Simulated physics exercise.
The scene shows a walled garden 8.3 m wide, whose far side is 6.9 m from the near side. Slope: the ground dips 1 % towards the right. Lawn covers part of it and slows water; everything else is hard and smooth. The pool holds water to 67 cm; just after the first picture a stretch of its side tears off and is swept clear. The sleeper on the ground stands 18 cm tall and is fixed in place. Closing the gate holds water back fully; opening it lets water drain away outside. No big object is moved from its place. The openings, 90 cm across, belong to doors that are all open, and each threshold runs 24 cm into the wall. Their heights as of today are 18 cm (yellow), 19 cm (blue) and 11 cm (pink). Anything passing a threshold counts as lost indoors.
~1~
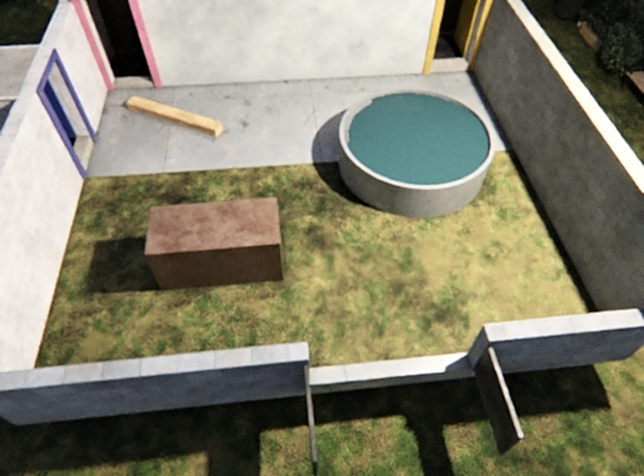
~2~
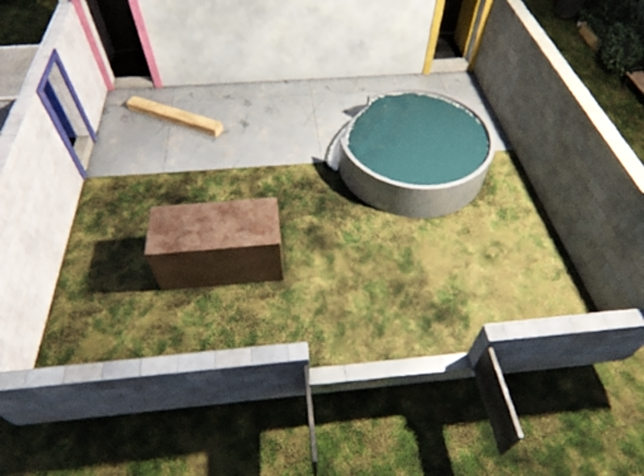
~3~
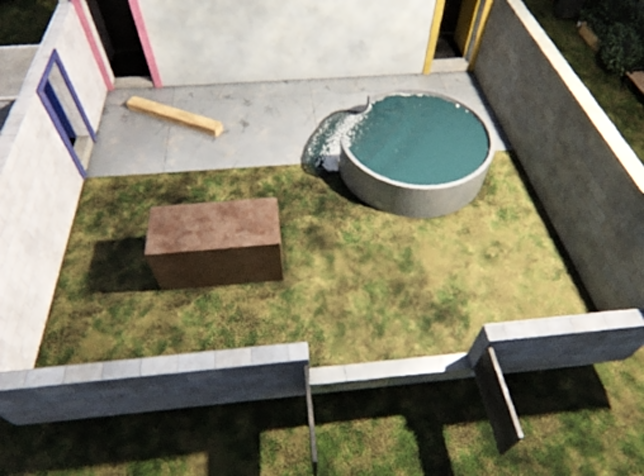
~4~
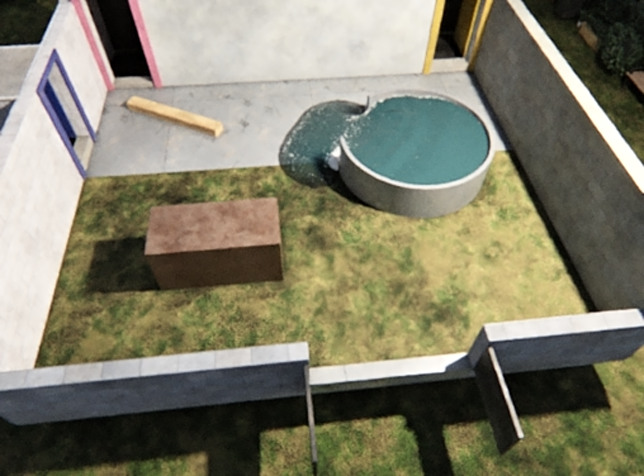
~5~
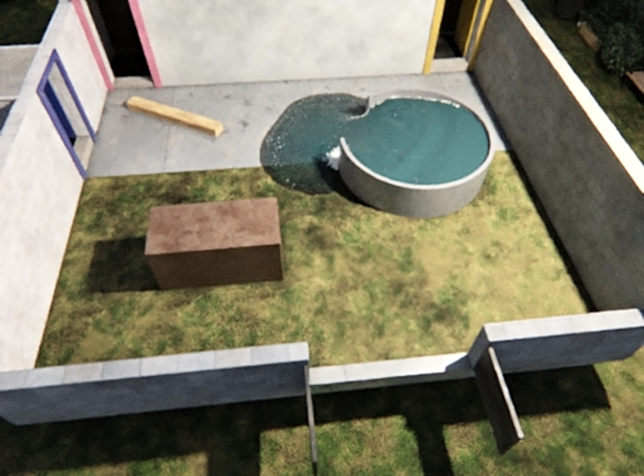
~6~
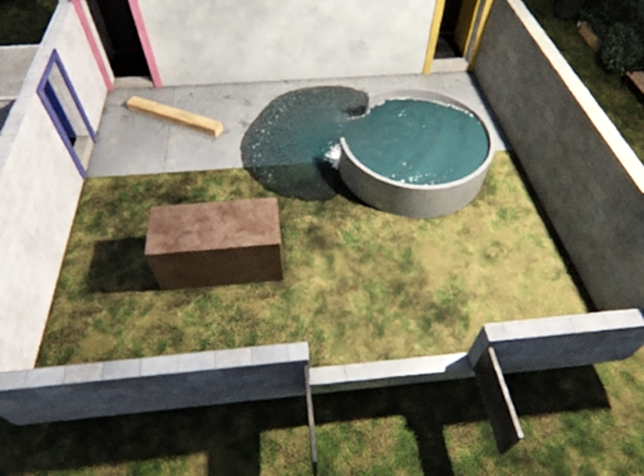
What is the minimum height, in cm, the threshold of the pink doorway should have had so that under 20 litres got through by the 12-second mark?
About 29 cm.
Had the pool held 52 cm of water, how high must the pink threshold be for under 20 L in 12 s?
I'd go with near 20 cm then.
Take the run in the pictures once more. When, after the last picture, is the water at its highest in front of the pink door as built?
That happens close to 2.8 s on the clock.
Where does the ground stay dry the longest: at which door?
Yellow.
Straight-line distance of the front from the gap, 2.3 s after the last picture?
5.4 m.
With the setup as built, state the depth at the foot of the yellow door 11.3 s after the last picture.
11.5 cm.
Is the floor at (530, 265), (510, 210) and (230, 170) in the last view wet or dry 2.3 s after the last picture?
Point by point, the first is spared, the second spared and the third awash.
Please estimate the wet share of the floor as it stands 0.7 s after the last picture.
I'd say near 25 percent is wet.
Then, 0.7 s after the last picture water covers 25 % of the floor, deepest (32 cm) near (348, 135); it has not reached the pink door.
Then, 2.3 s after the last picture water covers 45 % of the floor, deepest (43 cm) near (116, 90); 27 cm at the pink door, 18 litres in over its 11 cm threshold.
Then, 11.3 s after the last picture water covers 90 % of the floor, deepest (14 cm) near (473, 71); 5 cm at the pink door, 215 litres in over its 11 cm threshold.
At the pink door as built, the water peaked near 29 cm, 2.7 s after the last picture.
With a threshold of 24.5 cm, 40 litres would have come in within the 12 s; with 33.5 cm, 9 litres. So under 20 litres takes about 29 cm.
